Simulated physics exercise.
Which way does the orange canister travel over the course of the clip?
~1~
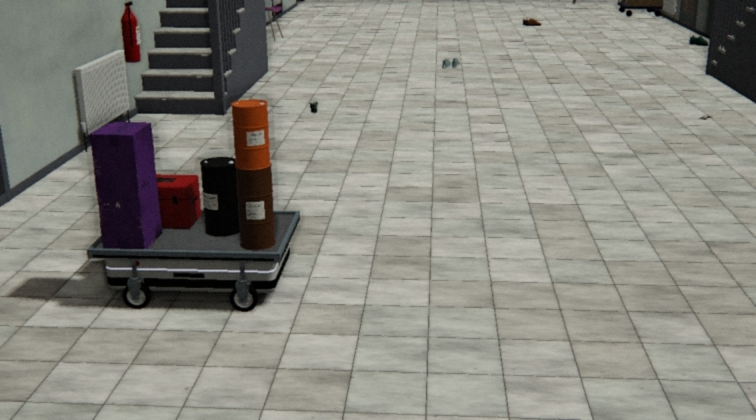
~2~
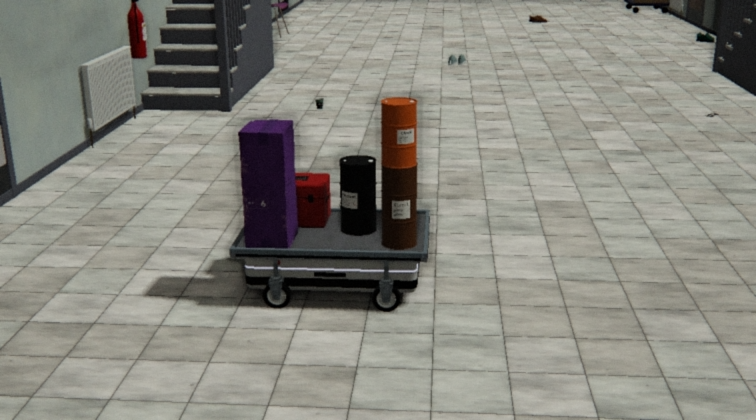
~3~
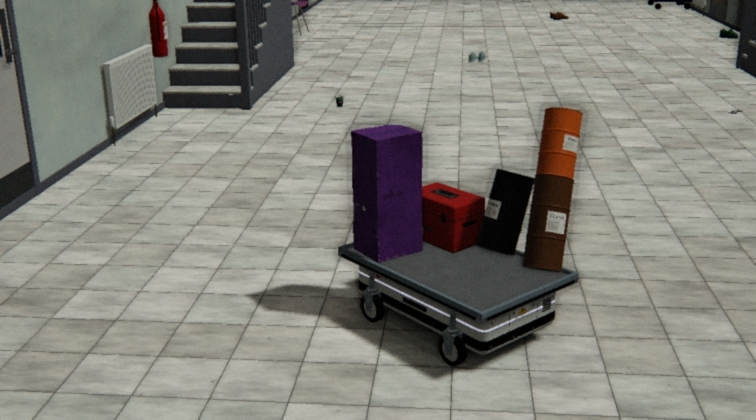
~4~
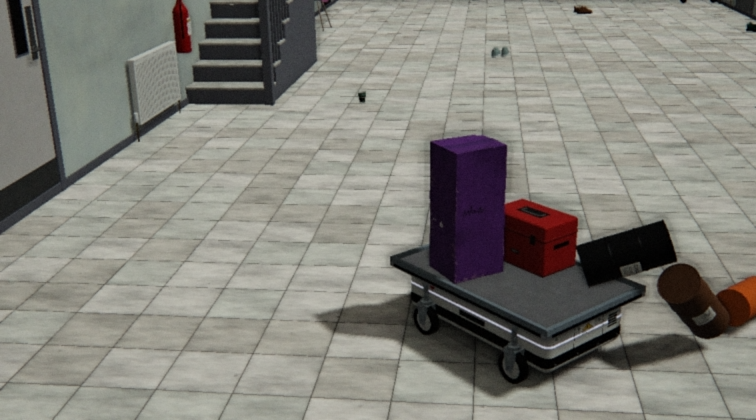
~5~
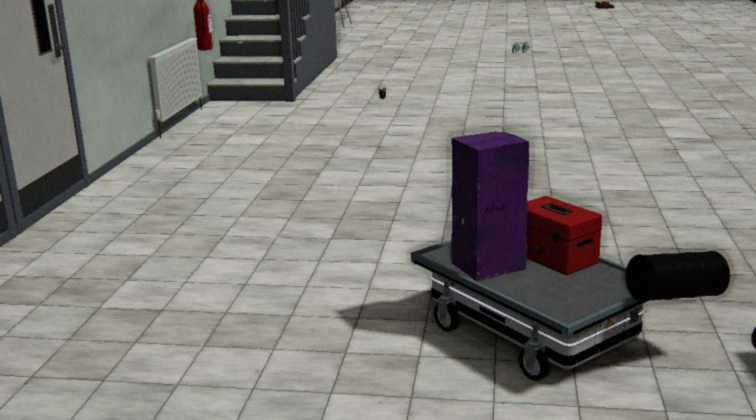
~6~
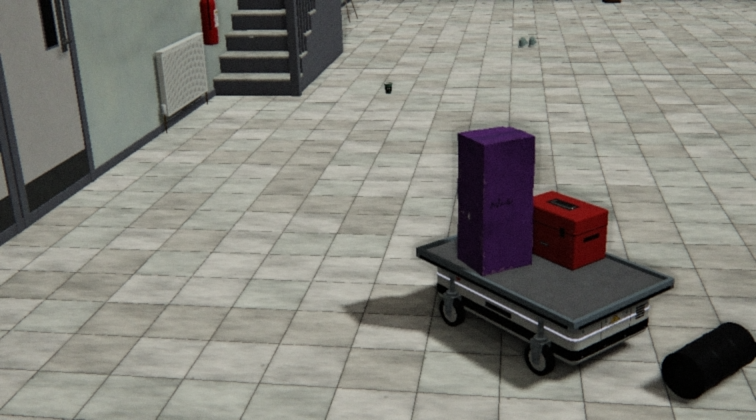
The orange canister moves to the right, riding along on the cart and then falling off on that side.
